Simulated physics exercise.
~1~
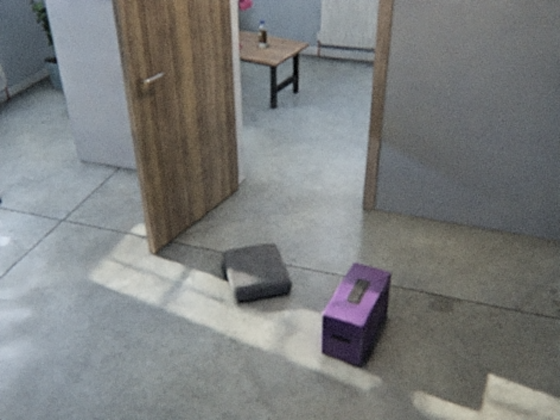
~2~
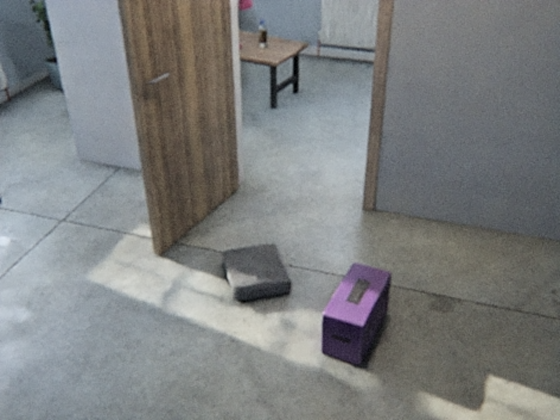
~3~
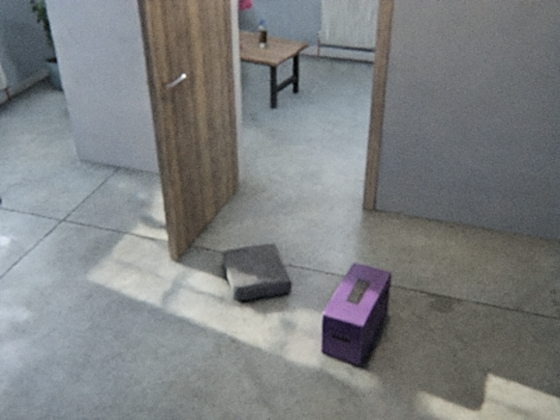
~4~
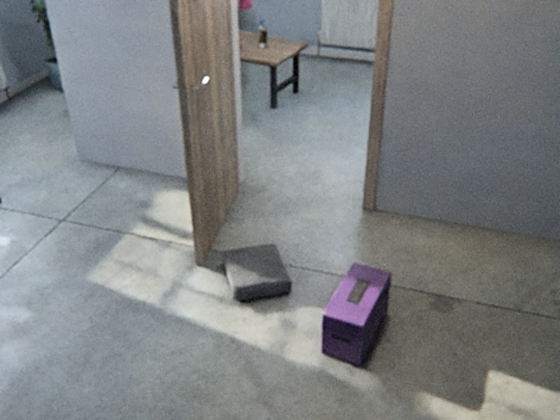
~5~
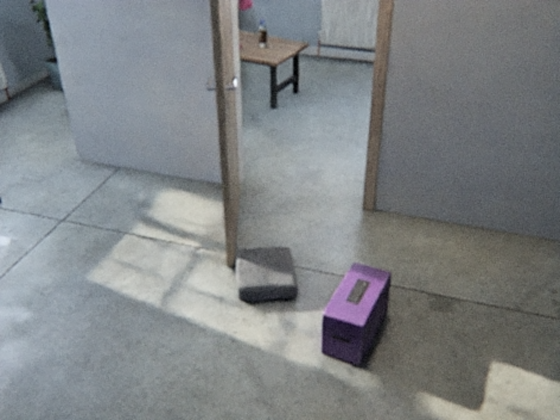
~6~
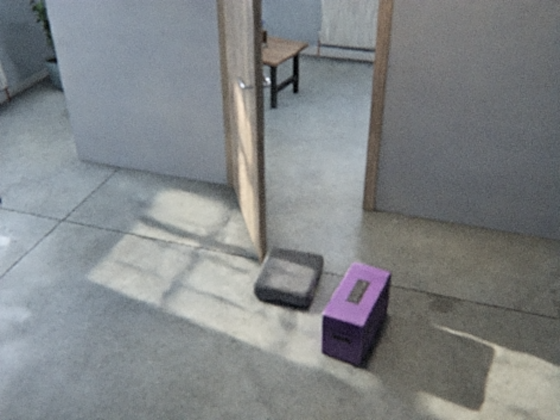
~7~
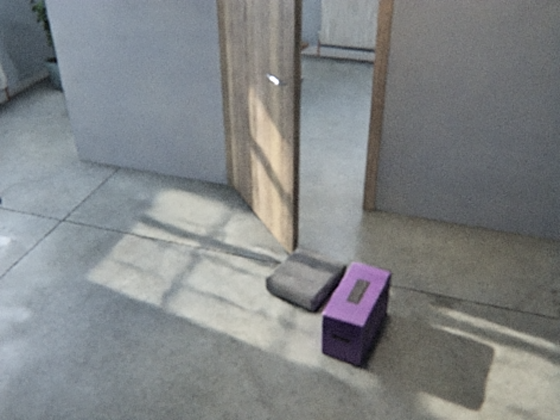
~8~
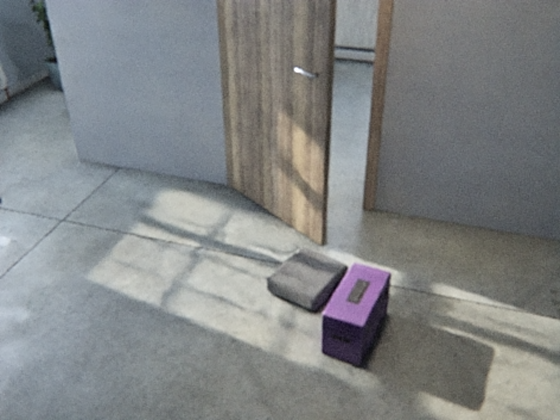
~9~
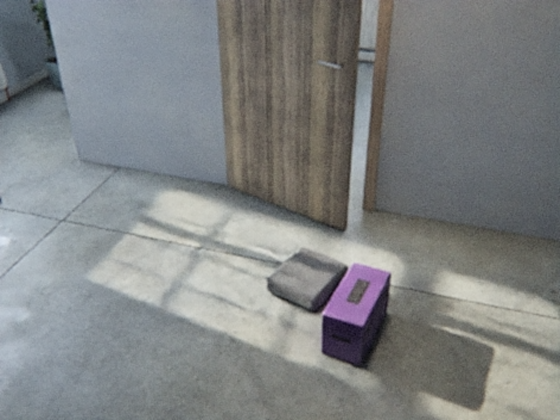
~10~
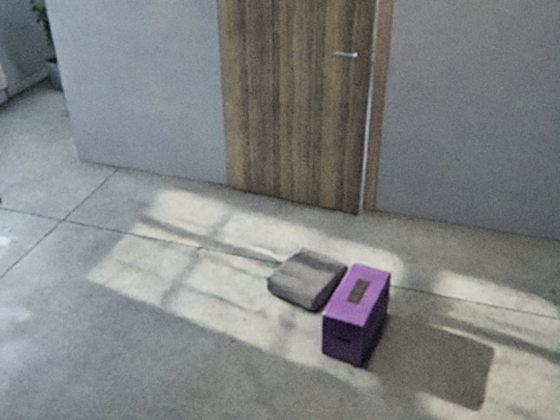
A wooden door swings shut, pushing a grey cushion right toward a purple box.
